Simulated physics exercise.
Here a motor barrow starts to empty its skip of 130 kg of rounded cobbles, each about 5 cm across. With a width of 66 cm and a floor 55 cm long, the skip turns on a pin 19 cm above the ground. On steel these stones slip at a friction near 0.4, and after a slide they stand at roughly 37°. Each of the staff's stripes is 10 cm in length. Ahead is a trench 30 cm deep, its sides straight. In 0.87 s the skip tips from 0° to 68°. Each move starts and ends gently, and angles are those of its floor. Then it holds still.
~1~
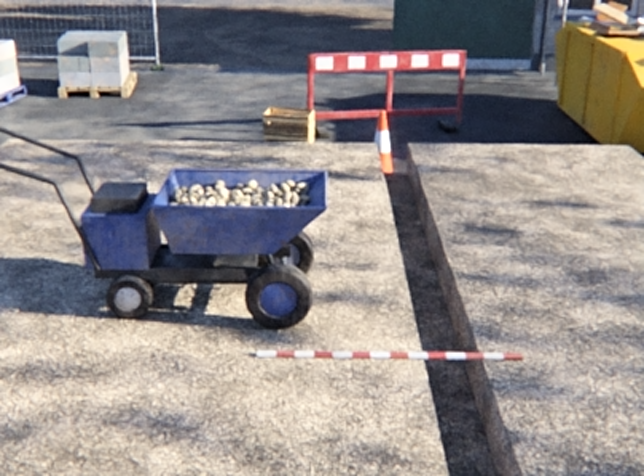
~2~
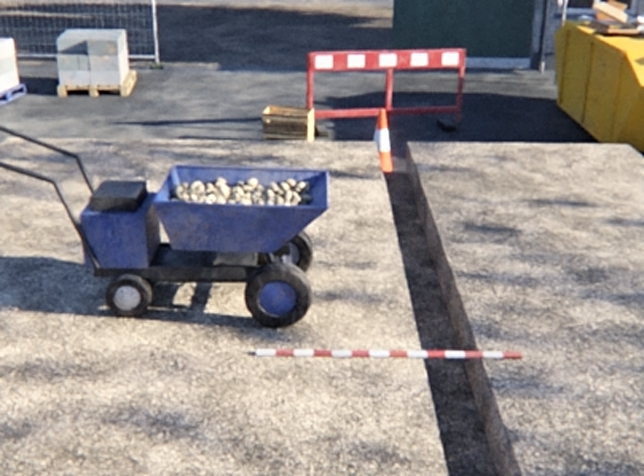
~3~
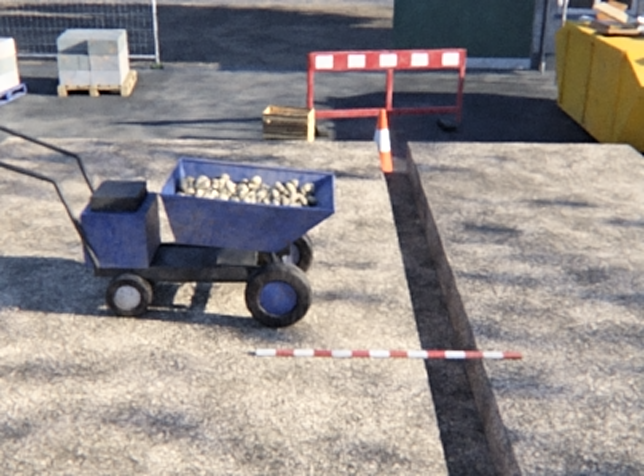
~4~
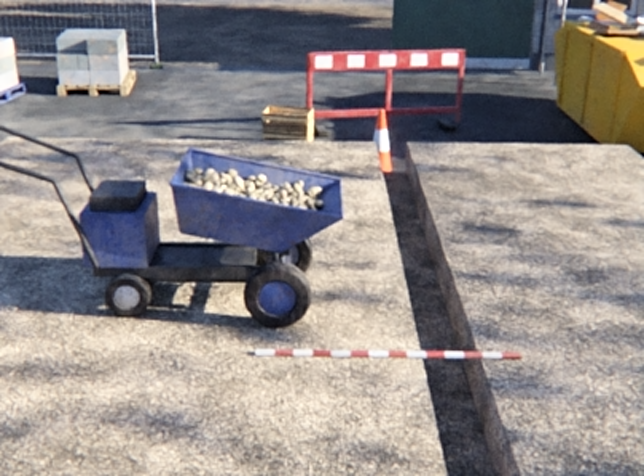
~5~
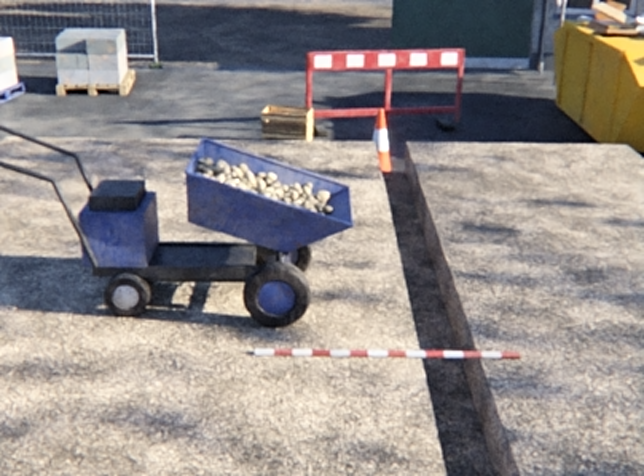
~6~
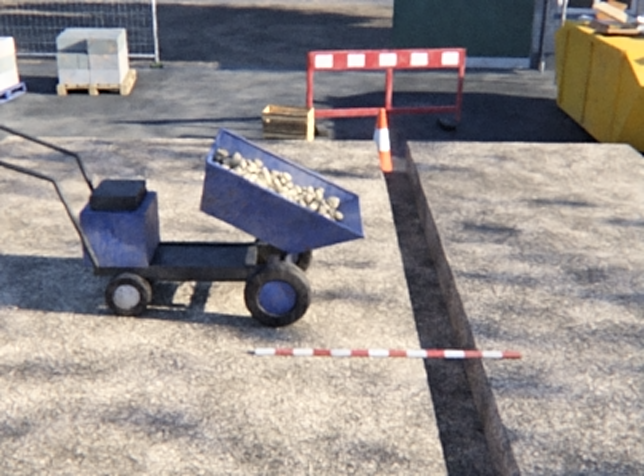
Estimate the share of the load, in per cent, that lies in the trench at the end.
I would say 79 per cent of the load lies in the trench at the end.
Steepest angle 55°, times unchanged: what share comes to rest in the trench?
Roughly 60 per cent would end in the trench.
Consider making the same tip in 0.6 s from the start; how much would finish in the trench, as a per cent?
In that case some 80 per cent.
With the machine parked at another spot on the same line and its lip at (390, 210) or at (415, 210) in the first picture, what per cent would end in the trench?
From the first spot near 45, from the second near 15 per cent.
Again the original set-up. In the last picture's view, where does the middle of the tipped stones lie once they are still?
Middle at around (431, 332), I'd say.
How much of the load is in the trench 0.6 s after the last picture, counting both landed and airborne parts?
Something like 15 in a hundred.
Then, 0.3 s after the last picture the floor is at 57°, 100 % in the skip; the foremost stones are at (373, 259).
Then, 0.6 s after the last picture the floor is at 68°, 68 % in the skip, 15 % short of the trench, 17 % in the trench; the foremost stones are at (444, 332).
Then, 1.0 s after the last picture the floor is at 68°, 20 % in the skip, 18 % short of the trench, 62 % in the trench; the foremost stones are at (475, 320).
Then, 2.9 s after the last picture the floor is at 68°, 0 % in the skip, 20 % short of the trench, 79 % in the trench; the foremost stones are at (499, 329).
